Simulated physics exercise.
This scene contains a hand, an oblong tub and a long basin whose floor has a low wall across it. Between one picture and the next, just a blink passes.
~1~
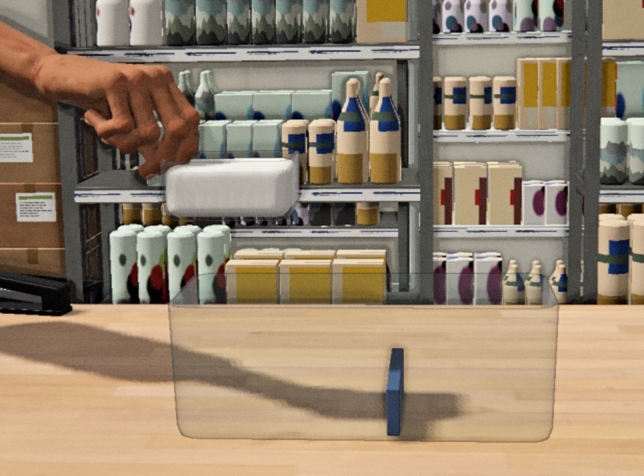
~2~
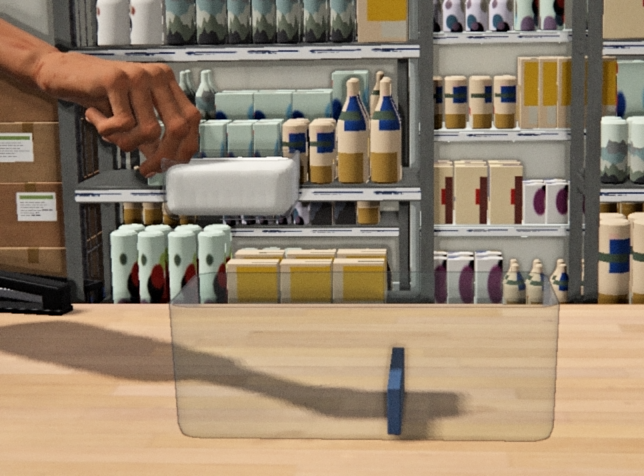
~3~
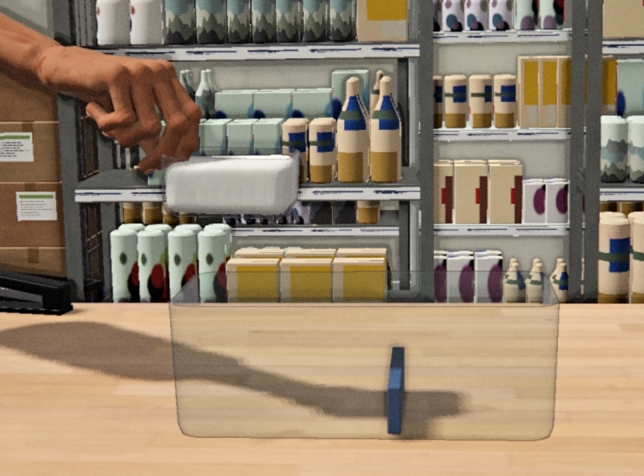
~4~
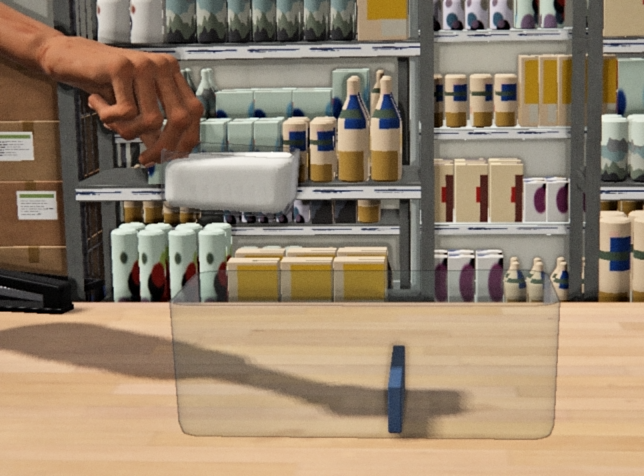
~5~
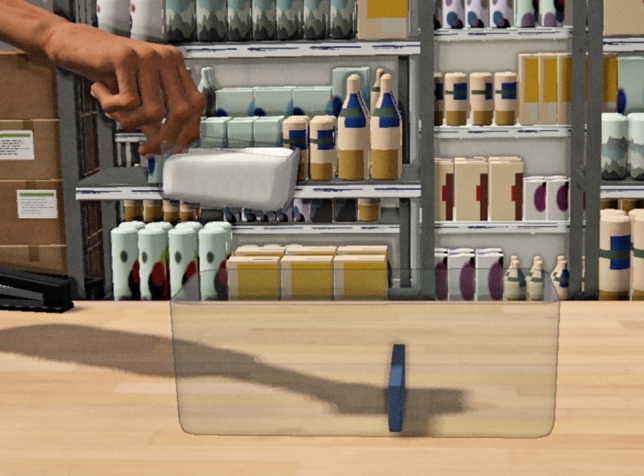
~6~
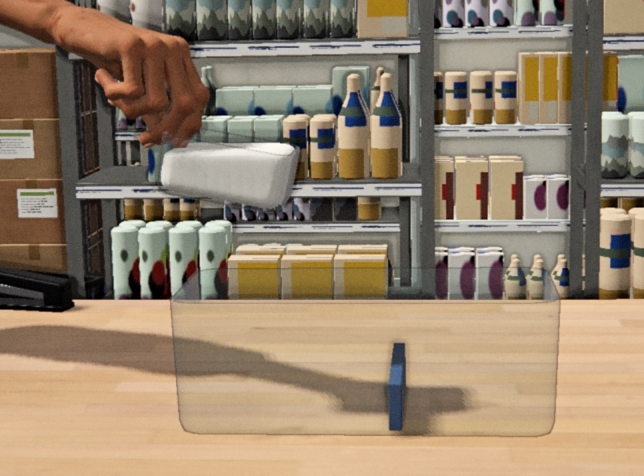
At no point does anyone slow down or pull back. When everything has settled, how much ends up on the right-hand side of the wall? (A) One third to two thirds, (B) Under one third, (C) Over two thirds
A, one third to two thirds.
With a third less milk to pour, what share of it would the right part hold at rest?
About 30 %.
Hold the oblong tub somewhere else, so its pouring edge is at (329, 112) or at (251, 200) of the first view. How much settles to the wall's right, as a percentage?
Roughly 85 % the first time and roughly 5 % the second.
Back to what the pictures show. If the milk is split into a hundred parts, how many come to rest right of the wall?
About 60 percent.
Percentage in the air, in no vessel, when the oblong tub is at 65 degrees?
Roughly 45 percent.
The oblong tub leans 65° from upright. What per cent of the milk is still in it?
Still holding around 40 %, give or take.
A moment on, the oblong tub is tipped part way and 40 per cent is still to pour, 17 is left of the wall and 0 right of it.
Next, the oblong tub is tipped right over and 6 per cent is still to pour, 27 is left of the wall and 58 right of it.
Then the oblong tub is tipped right over and 0 per cent is still to pour, 40 is left of the wall and 58 right of it.
Later the oblong tub is tipped right over and 0 per cent is still to pour, 40 is left of the wall and 58 right of it.
At rest 40 per cent lies left of the wall, 58 right of it and 2 outside.
